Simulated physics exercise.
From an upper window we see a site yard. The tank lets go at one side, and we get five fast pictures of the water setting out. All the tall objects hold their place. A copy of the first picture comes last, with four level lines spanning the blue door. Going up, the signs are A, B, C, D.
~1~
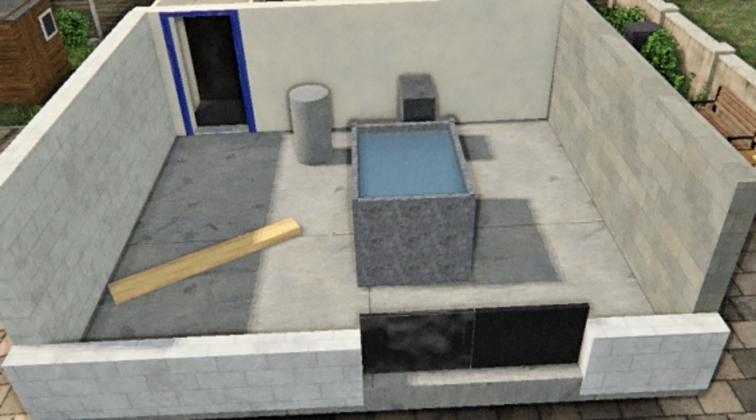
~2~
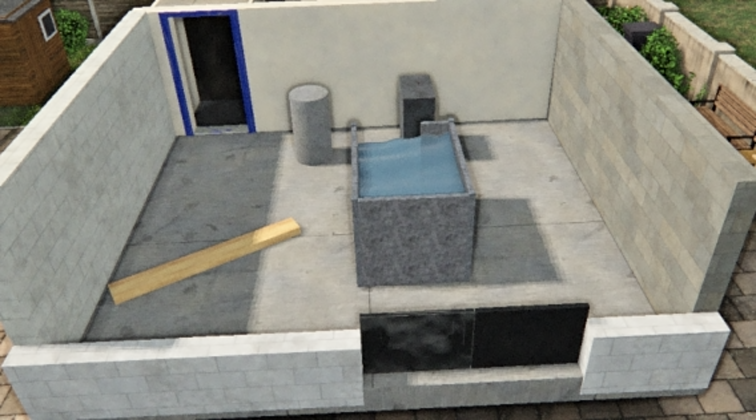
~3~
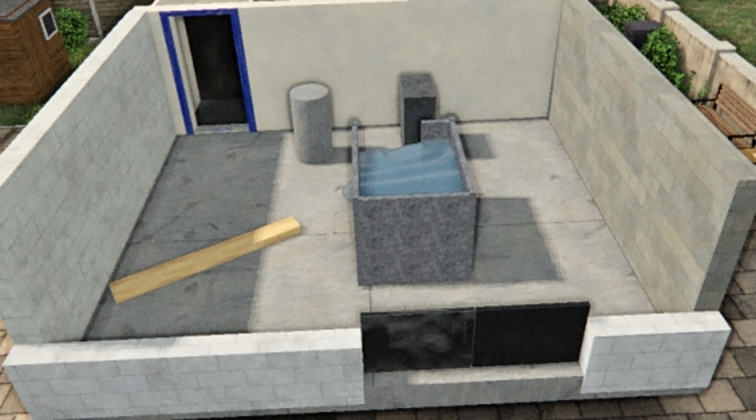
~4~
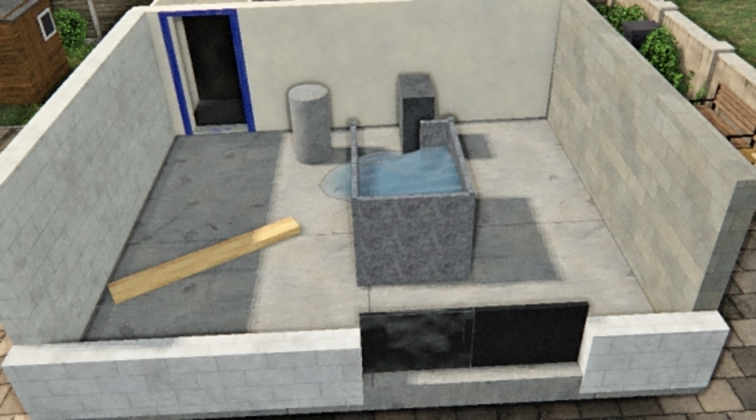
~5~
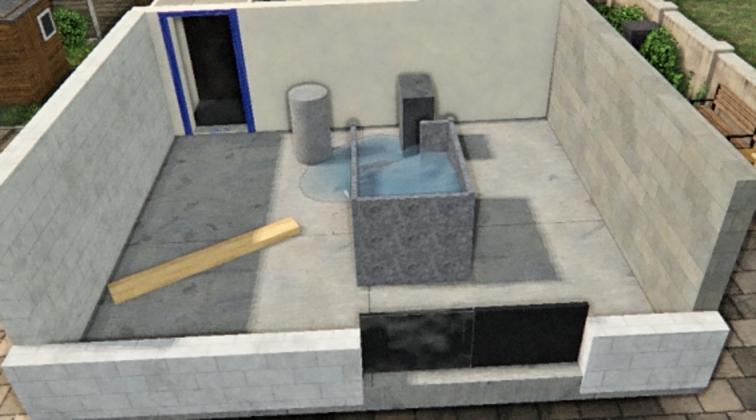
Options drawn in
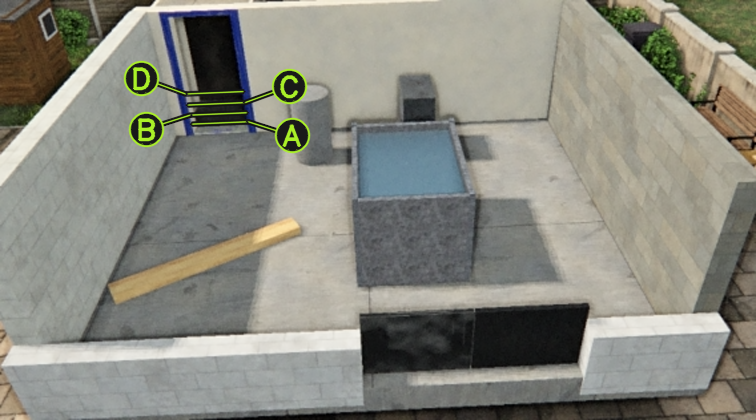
A walled site yard with a pale concrete floor is seen from an upper window, the view steady throughout. A grey tank of blue water stands near the middle, with a grey cylinder and a dark block behind it, a blue-framed doorway back left, a wooden beam at left and a shut black gate in front. The water tilts and sinks, pours out the tank's back and spreads leftward around the cylinder's base.
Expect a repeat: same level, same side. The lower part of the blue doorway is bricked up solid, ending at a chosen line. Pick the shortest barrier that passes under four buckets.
Take A.
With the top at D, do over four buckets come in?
No, not at all.
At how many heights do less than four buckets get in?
All of the four.
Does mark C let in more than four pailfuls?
No, not at all.
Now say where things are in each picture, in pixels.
The first frame shows water in the tank at rest, its middle at (408, 163); foot of the blue doorway at (222, 133); shut gate at (473, 320).
In the second frame, water covers 1 % of the ground, its front hidden from here.
In the third frame, water covers 3 % of the ground, its front hidden from here.
The fourth frame shows front seen at (328, 188), 6 % of the ground wet.
The fifth frame shows front seen at (372, 137), 10 % of the ground wet.
On the marked copy, A at (220, 122); B at (218, 113); C at (216, 103); D at (214, 92); from the bottom up A, B, C, D.
If A is chosen, a splash gets over, under a bucket.
If B is chosen, nothing gets over.
If C is chosen, nothing gets over.
If D is chosen, nothing gets over.
